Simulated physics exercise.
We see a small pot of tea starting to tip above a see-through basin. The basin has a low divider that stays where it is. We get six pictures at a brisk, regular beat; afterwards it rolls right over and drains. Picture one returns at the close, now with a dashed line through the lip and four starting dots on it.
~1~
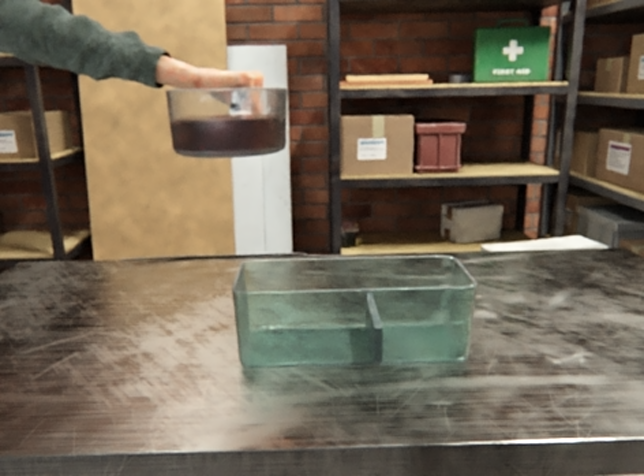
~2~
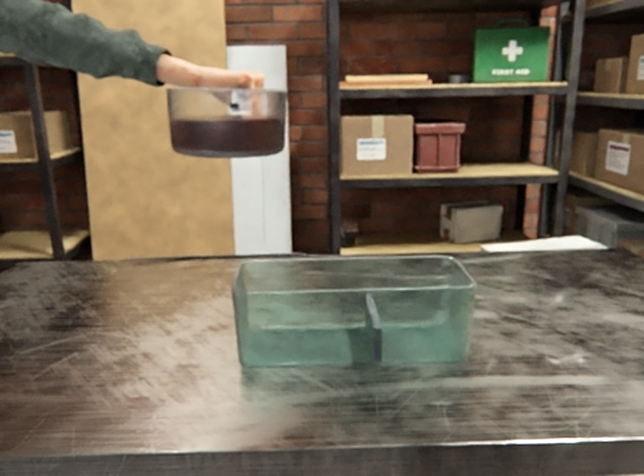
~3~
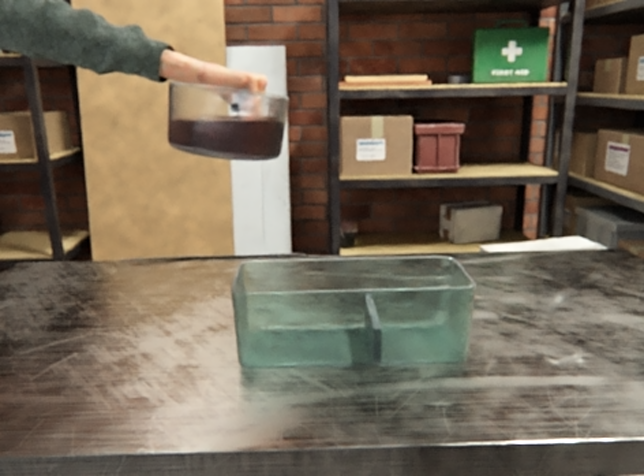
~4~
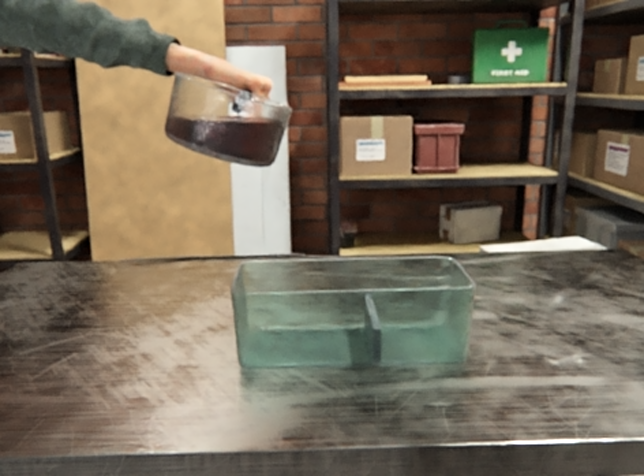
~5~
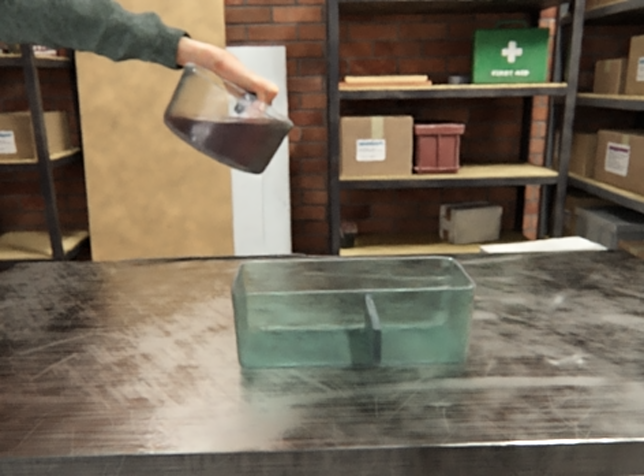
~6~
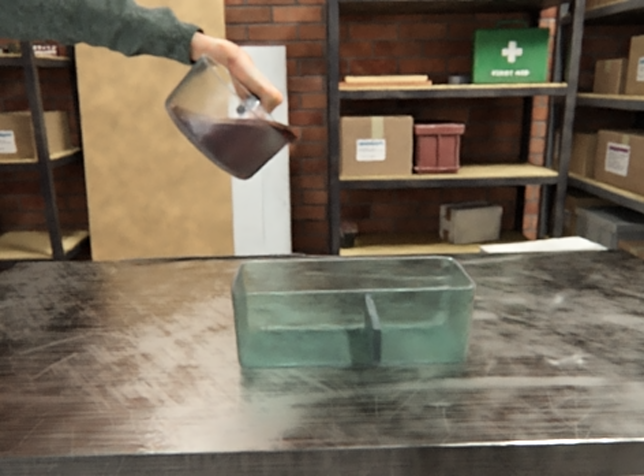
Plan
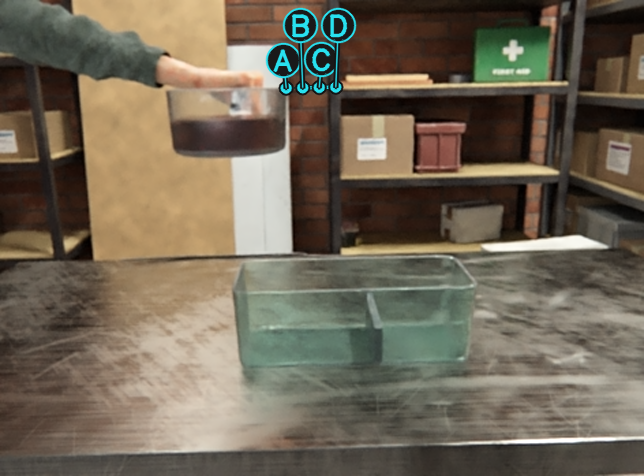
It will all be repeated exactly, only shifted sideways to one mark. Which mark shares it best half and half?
D beats the others.
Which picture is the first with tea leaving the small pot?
Picture 6.
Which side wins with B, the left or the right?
The left one.
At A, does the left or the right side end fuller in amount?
The left one.
On the marked copy, A at (286, 88); B at (302, 87); C at (319, 87); D at (335, 87).
Choosing A, about 88 % ends left of the wall and 7 % right of it; 5 % is lost outside.
Choosing B, about 90 % ends left of the wall and 6 % right of it; 4 % is lost outside.
Choosing C, about 70 % ends left of the wall and 25 % right of it; 5 % is lost outside.
Choosing D, about 50 % ends left of the wall and 48 % right of it.
